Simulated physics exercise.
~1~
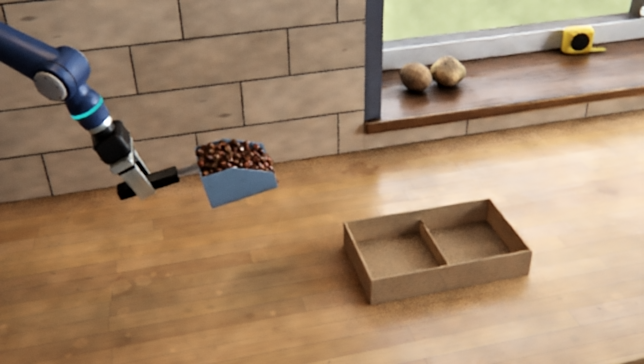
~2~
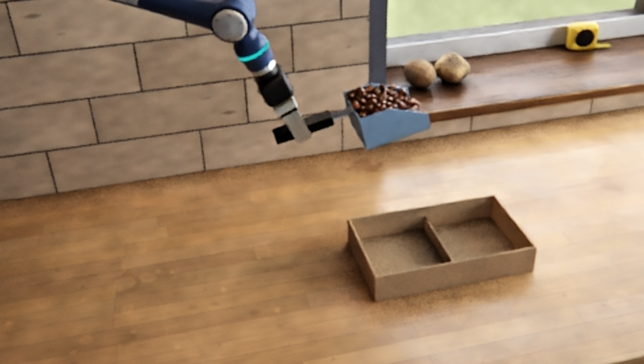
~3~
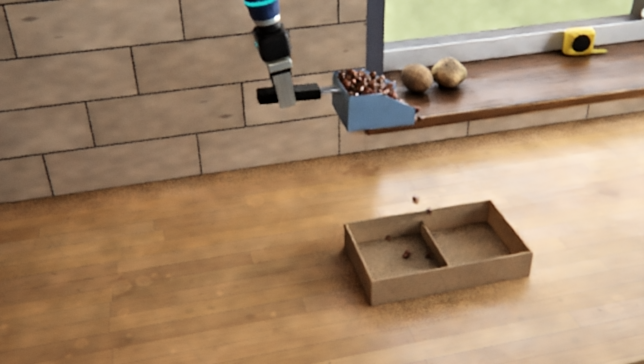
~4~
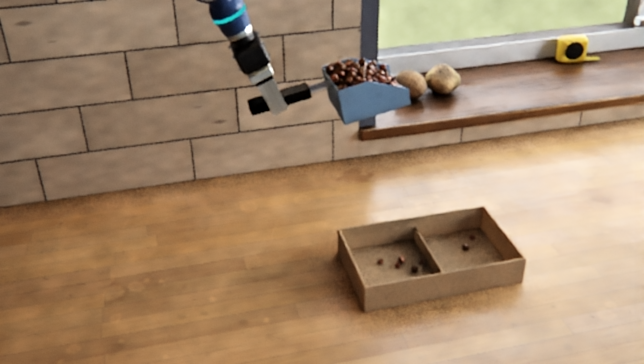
A robot arm carries a heaped scoop rightward, drops a few pellets into the divided tray, and tilts back still full.
